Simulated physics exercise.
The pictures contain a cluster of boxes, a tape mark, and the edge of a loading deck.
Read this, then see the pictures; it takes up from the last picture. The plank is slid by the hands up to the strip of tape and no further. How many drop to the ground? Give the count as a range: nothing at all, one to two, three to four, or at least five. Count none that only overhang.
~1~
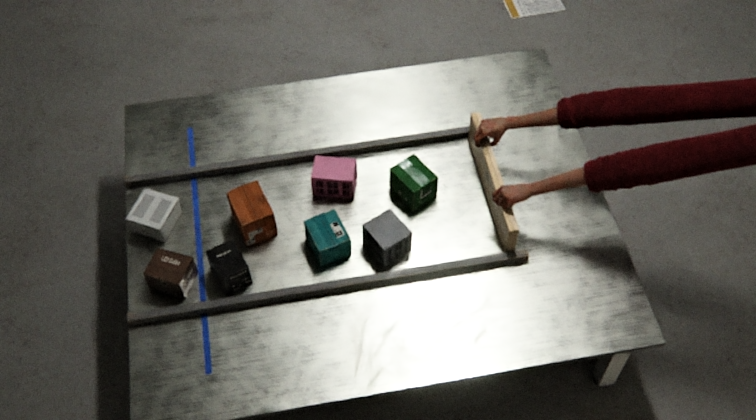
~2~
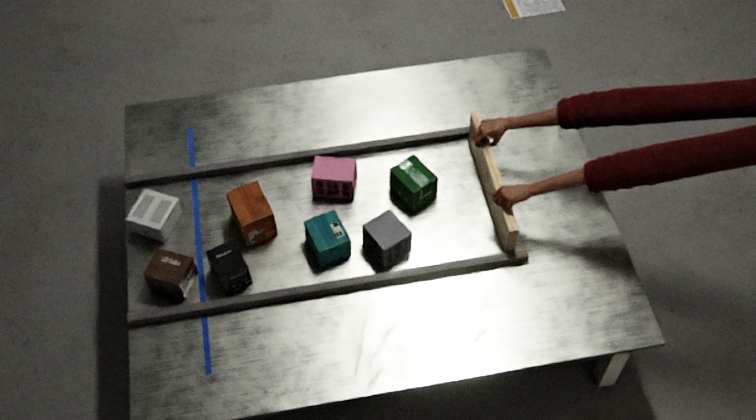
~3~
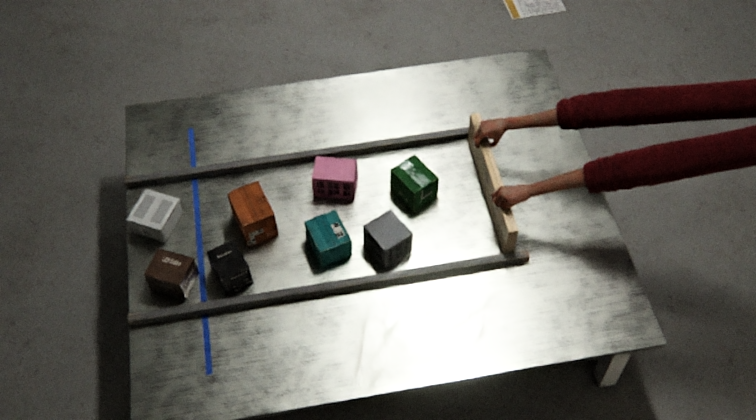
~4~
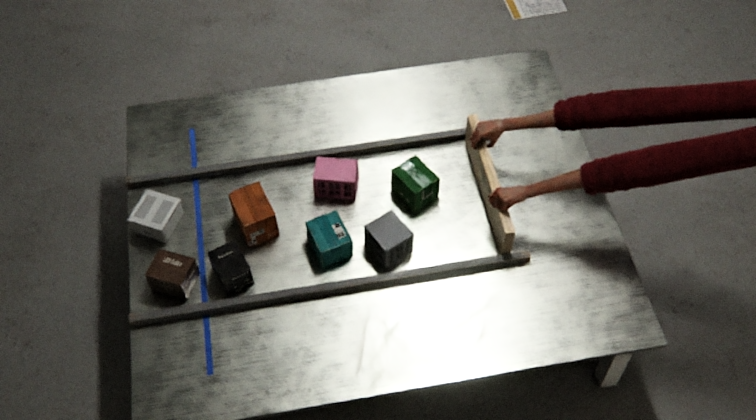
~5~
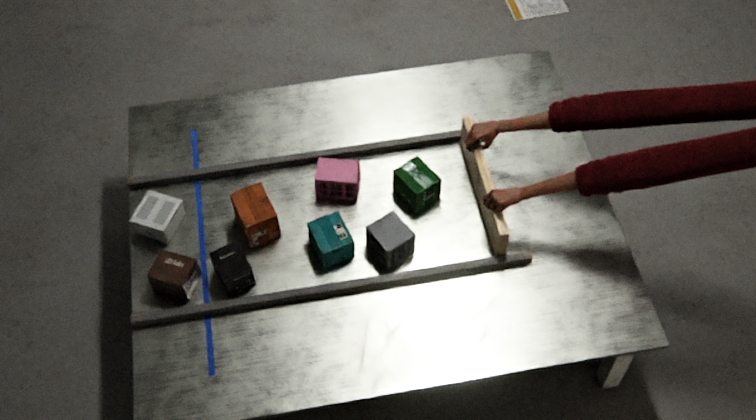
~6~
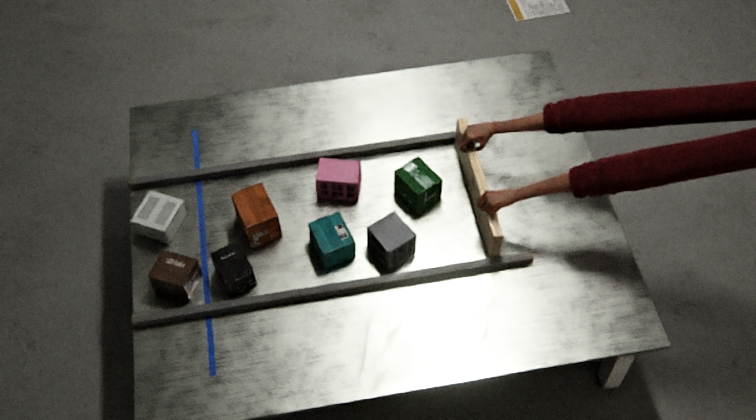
The count is three to four.
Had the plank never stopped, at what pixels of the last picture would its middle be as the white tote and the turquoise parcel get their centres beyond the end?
For the white tote, about (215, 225); for the turquoise parcel, about (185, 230).
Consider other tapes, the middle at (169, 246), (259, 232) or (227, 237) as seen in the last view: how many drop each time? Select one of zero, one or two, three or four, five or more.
In the order of the places given: Five or more; no fall at all; just one or two.
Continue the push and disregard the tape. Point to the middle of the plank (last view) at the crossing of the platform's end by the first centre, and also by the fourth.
At the first moment about (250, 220), at the next about (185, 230).
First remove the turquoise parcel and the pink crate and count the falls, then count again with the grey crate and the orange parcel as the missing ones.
The number is 2 for the first case and 2 for the second.
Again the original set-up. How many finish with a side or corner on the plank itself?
Number: 2.
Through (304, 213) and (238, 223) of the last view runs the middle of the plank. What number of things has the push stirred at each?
6 at one spot and 8 at the other.
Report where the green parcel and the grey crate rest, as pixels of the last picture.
Close to (183, 215); the other close to (185, 267).
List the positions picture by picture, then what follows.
In the first frame, white tote (155, 216); brown box (171, 273); black box (229, 267); plank (492, 181); tape (198, 239).
In the second frame, brown box (171, 274); green parcel (413, 183).
In the third frame, black box (230, 268); turquoise parcel (329, 238).
In the fourth frame, white tote (157, 217); plank (489, 183).
In the fifth frame, brown box (175, 275); grey crate (391, 240).
In the sixth frame, white tote (160, 218); brown box (176, 275); black box (234, 269); plank (478, 187); tape (203, 241).
A little later, none off yet; white tote at rest near (160, 218); brown box at rest near (176, 275); black box at rest near (234, 269).
Next, none off yet; white tote at rest near (160, 218); brown box moving near (174, 276); black box shifted a little near (215, 274).
When it is over, the number that fall off is three or four; down, black box, brown box and white tote.
